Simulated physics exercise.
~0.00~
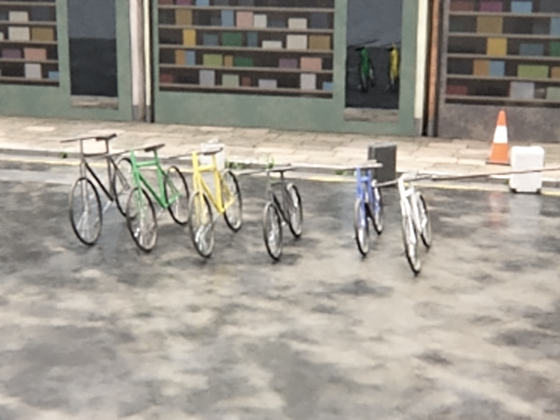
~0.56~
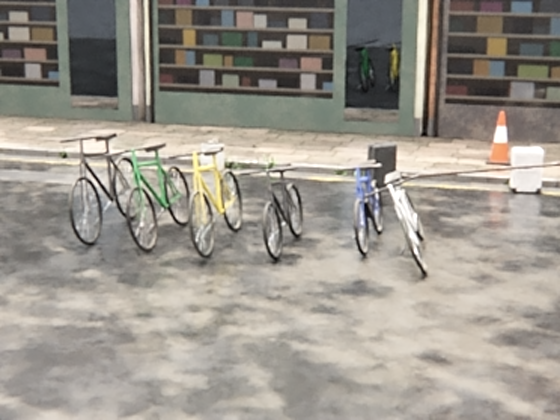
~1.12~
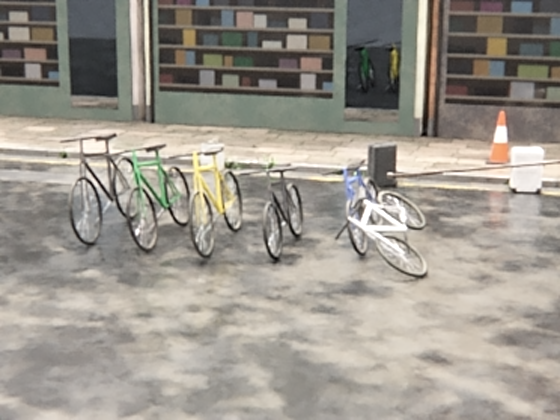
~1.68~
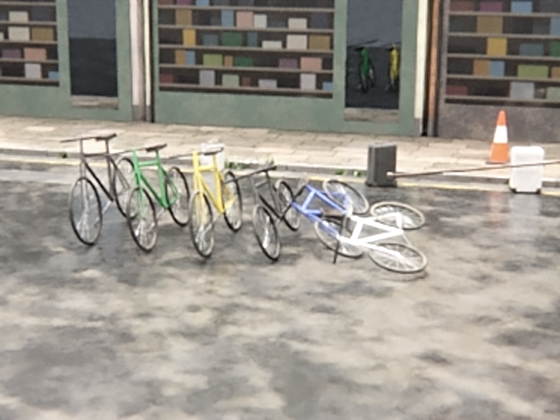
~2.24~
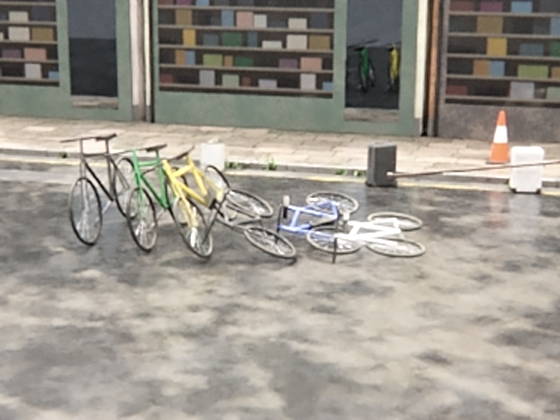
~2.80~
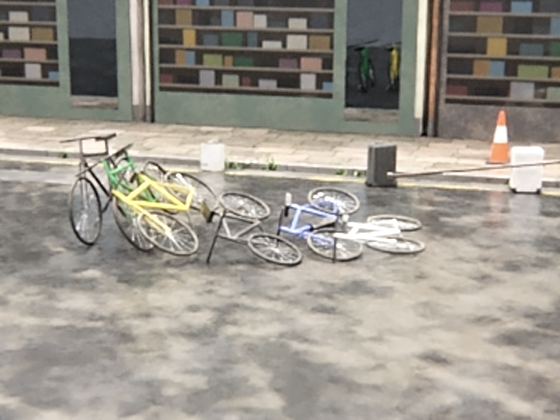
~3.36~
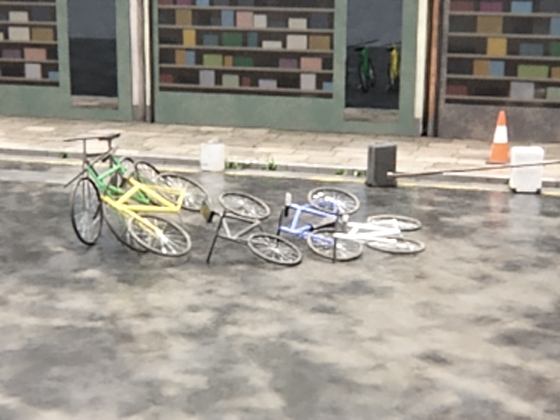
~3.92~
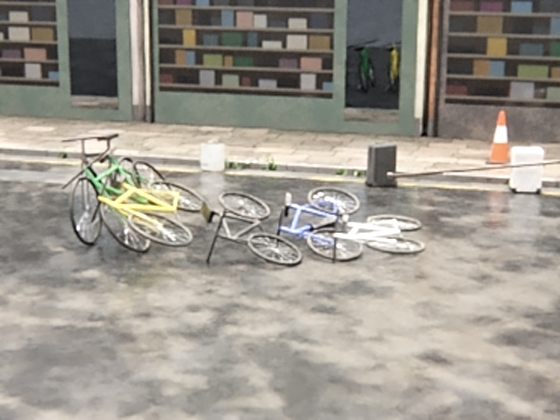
On a wet grey roadside before green-framed shopfronts, seen from a still, slightly raised view, six bicycles stand in a row, with an orange and white cone at right. From left they are dark, green, yellow, dark, blue and white. A thin pole draws away to the right as the white bicycle at the right end tips left into the blue one. The blue bicycle falls against its dark neighbour, which topples into the yellow. The yellow drops leftward onto the green, which tilts over against the leftmost dark bicycle. That last one remains upright, the others heaped or lying beside it.
